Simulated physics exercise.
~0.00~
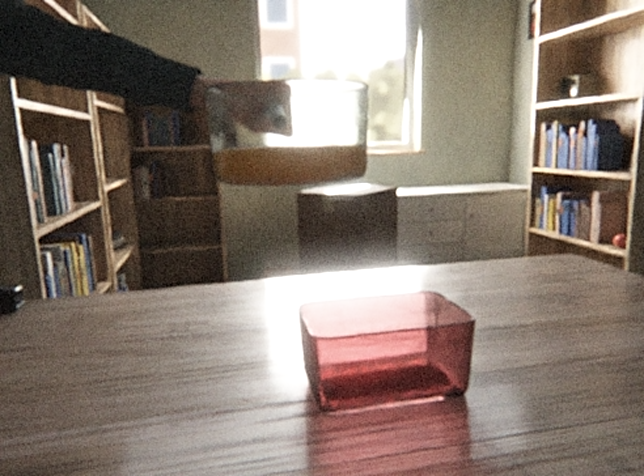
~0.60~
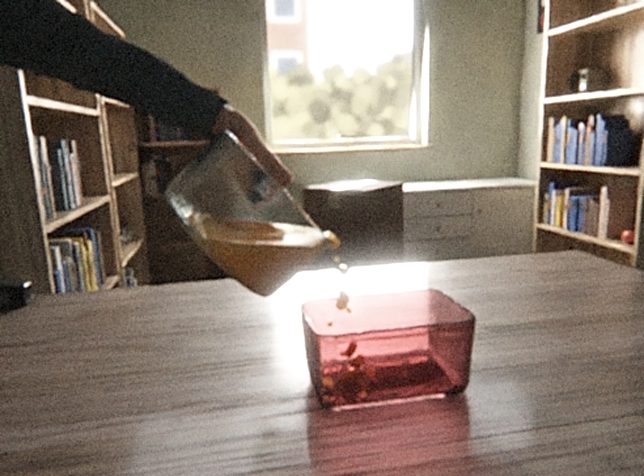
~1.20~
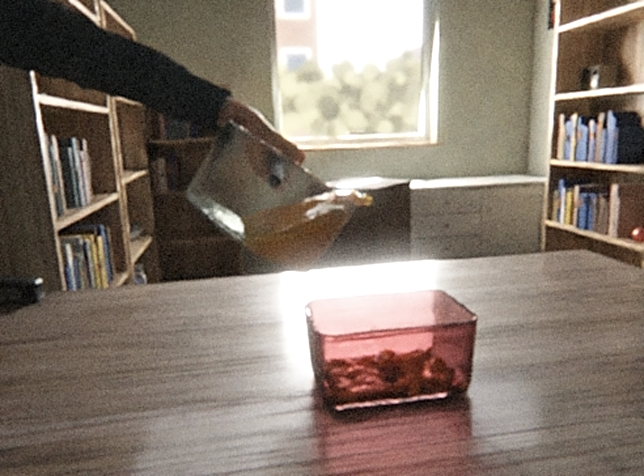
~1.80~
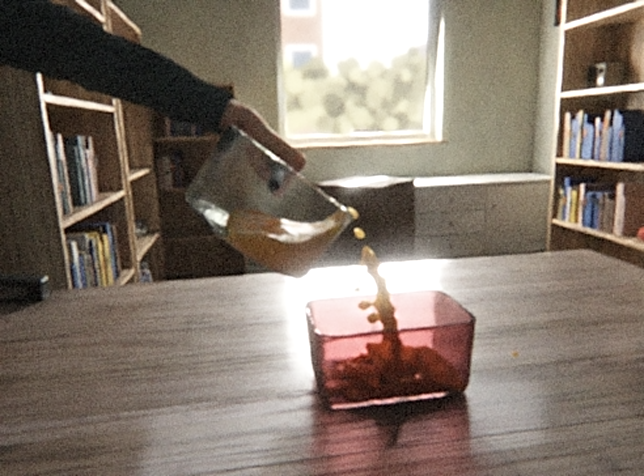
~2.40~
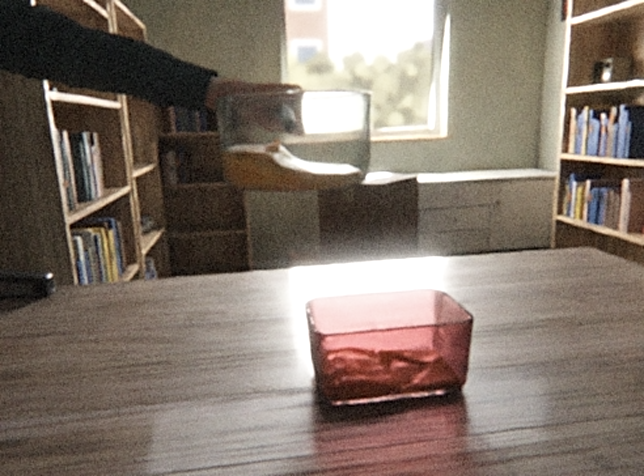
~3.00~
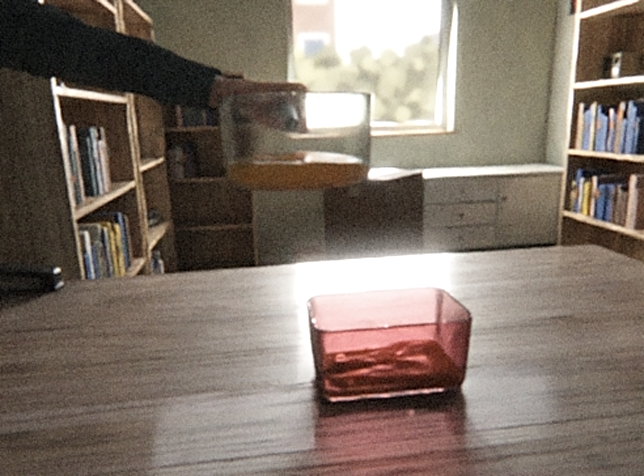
A hand tips a clear pot twice, pouring orange liquid into a red tub, then levels it.
